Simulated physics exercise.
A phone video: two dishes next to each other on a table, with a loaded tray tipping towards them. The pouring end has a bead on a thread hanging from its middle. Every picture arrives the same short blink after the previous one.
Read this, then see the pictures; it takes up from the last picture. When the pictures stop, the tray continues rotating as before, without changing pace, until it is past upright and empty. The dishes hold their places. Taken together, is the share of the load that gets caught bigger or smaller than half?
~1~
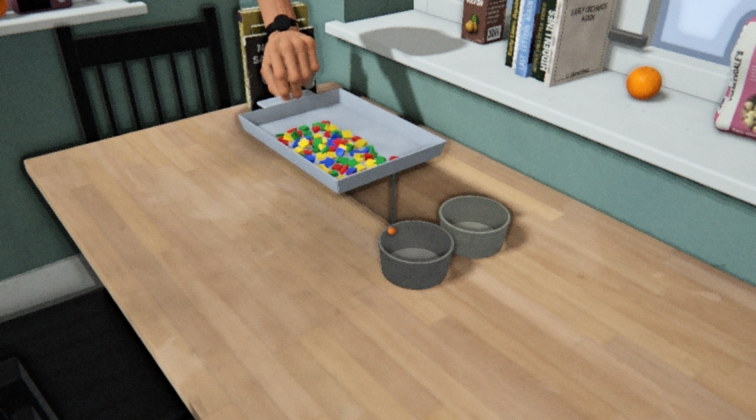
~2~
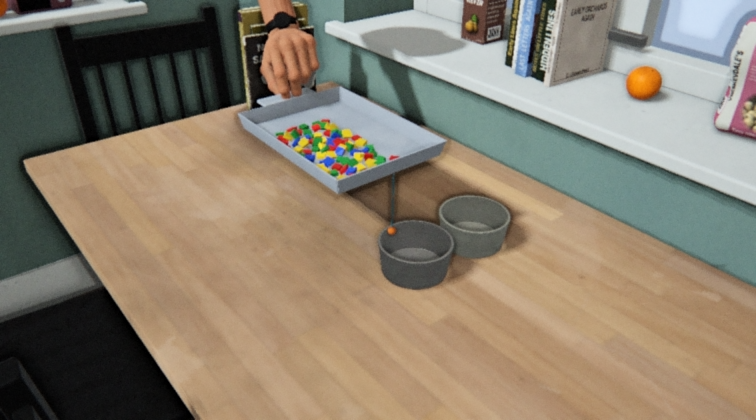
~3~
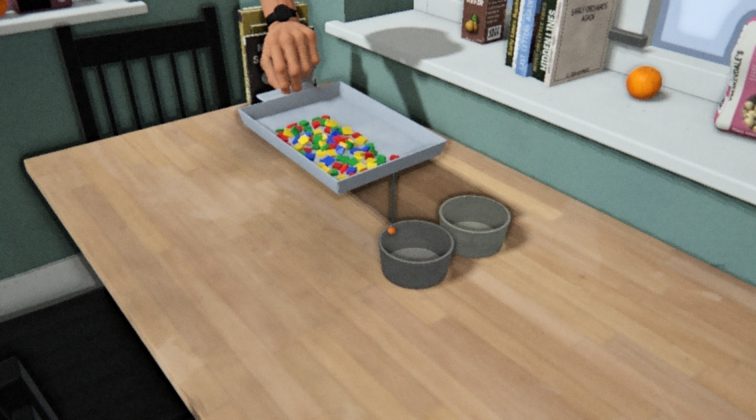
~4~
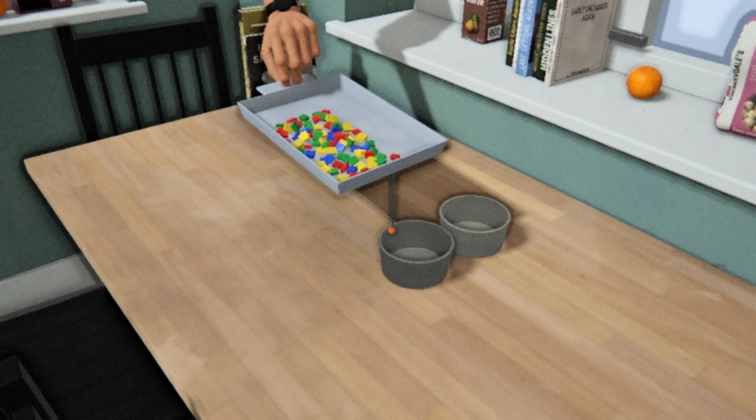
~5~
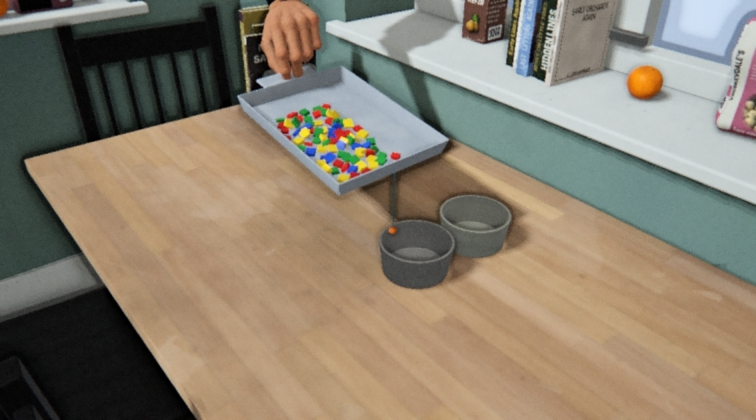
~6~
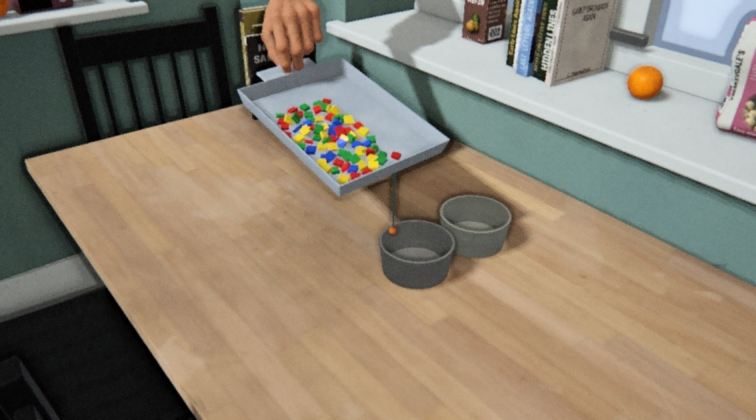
Smaller.
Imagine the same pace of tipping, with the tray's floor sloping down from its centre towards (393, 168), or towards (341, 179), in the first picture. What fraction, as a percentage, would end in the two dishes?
Respectively 50 and 0 in a hundred.
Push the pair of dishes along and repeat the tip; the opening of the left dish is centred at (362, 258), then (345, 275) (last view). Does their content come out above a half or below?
Result, first setup: The bulk; second setup: The bulk.
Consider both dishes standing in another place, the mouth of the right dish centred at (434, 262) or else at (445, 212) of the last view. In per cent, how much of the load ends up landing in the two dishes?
Trial 1 about 40 %, trial 2 about 10 %.
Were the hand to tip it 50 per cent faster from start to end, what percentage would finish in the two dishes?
That works out at roughly 10 per cent.
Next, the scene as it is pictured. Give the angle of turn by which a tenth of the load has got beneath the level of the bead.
Close to 85 degrees, I reckon.
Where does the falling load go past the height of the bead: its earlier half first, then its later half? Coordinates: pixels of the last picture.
First part (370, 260), rest (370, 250).
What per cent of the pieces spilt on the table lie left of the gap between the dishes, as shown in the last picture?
Left portion: Around 90 %.
Just after the last frame, tray tipped steeply; every one on the tray.
A moment on, tray tipped right over; roughly a quarter on the tray; roughly half outside both; roughly a quarter in the air.
Further on, tray tipped past a quarter turn; about a tenth in the left dish; almost all outside both.
When it is over, tray tipped past a quarter turn; about a tenth in the left dish; not one in the right dish; almost all outside both.
